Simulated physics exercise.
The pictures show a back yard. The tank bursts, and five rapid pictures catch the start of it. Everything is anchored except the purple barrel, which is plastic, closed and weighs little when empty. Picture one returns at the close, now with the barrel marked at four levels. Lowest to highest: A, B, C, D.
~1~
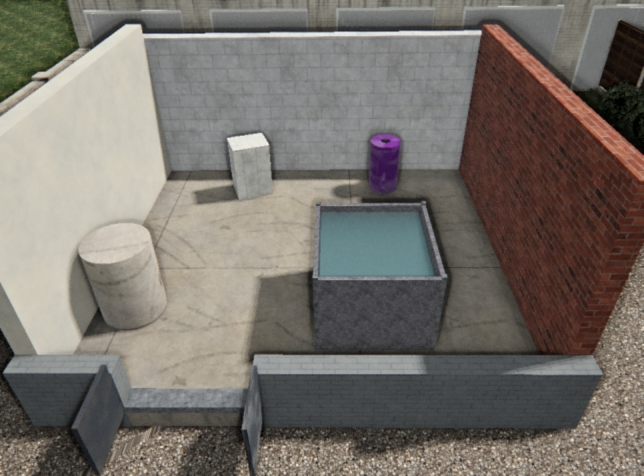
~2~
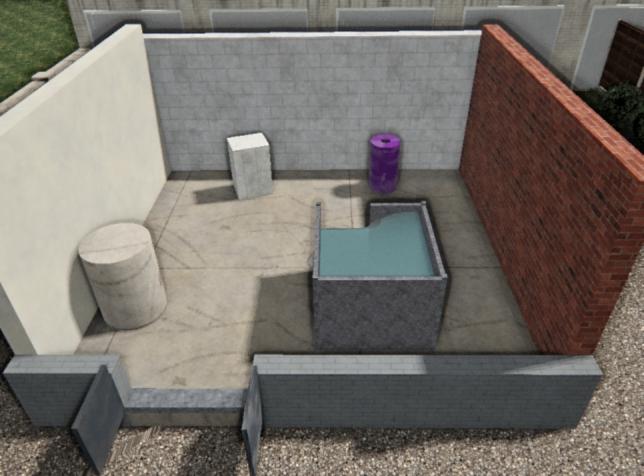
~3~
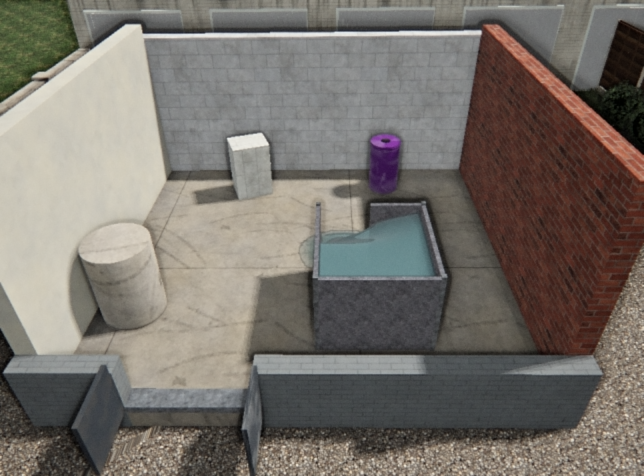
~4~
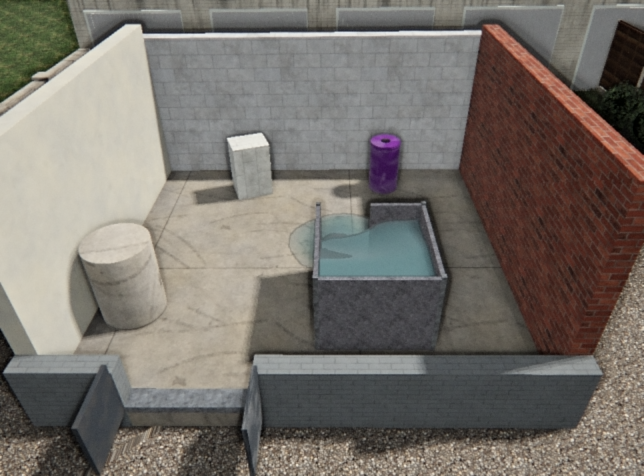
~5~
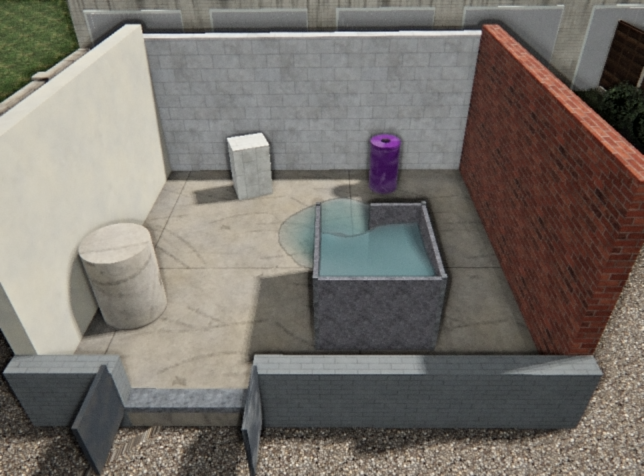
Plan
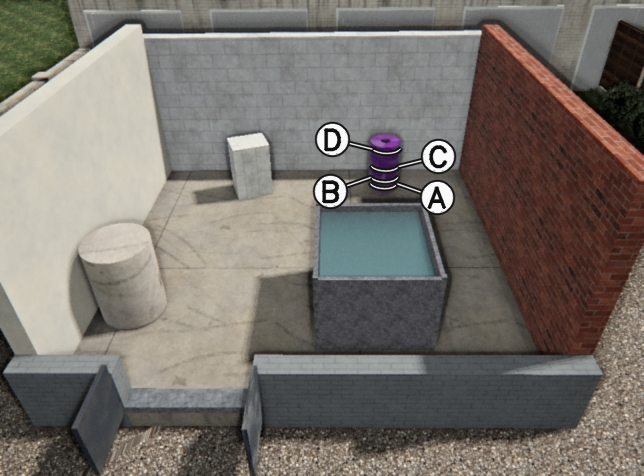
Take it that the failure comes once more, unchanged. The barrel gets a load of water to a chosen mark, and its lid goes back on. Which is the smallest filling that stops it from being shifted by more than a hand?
Choose C.
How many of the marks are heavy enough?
Two.
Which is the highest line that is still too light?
That is line B.
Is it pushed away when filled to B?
Yes, it does.
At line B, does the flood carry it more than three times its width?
No, it does not.
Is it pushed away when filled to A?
Yes.
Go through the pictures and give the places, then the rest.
Lid of the purple barrel at (386, 141); tank full, its middle at (374, 243); open gate at (187, 358), in the first picture.
Water covers 1 % of the ground, mostly out of sight from here, in the second picture.
Water covers 4 % of the ground, mostly out of sight from here, in the third picture.
In the fourth picture, 7 % of the ground wet, in view closest to the barrel at (302, 230).
Lid of the purple barrel at (386, 141); 10 % of the ground wet, in view closest to the barrel at (350, 200), in the fifth picture.
On the marked copy, A at (384, 188); B at (385, 182); C at (385, 171); D at (387, 153); from the bottom up A, B, C, D.
If A is chosen, it is pushed about 4 times its own width away.
If B is chosen, it is pushed about its own width away.
If C is chosen, it does not move.
If D is chosen, it does not move.
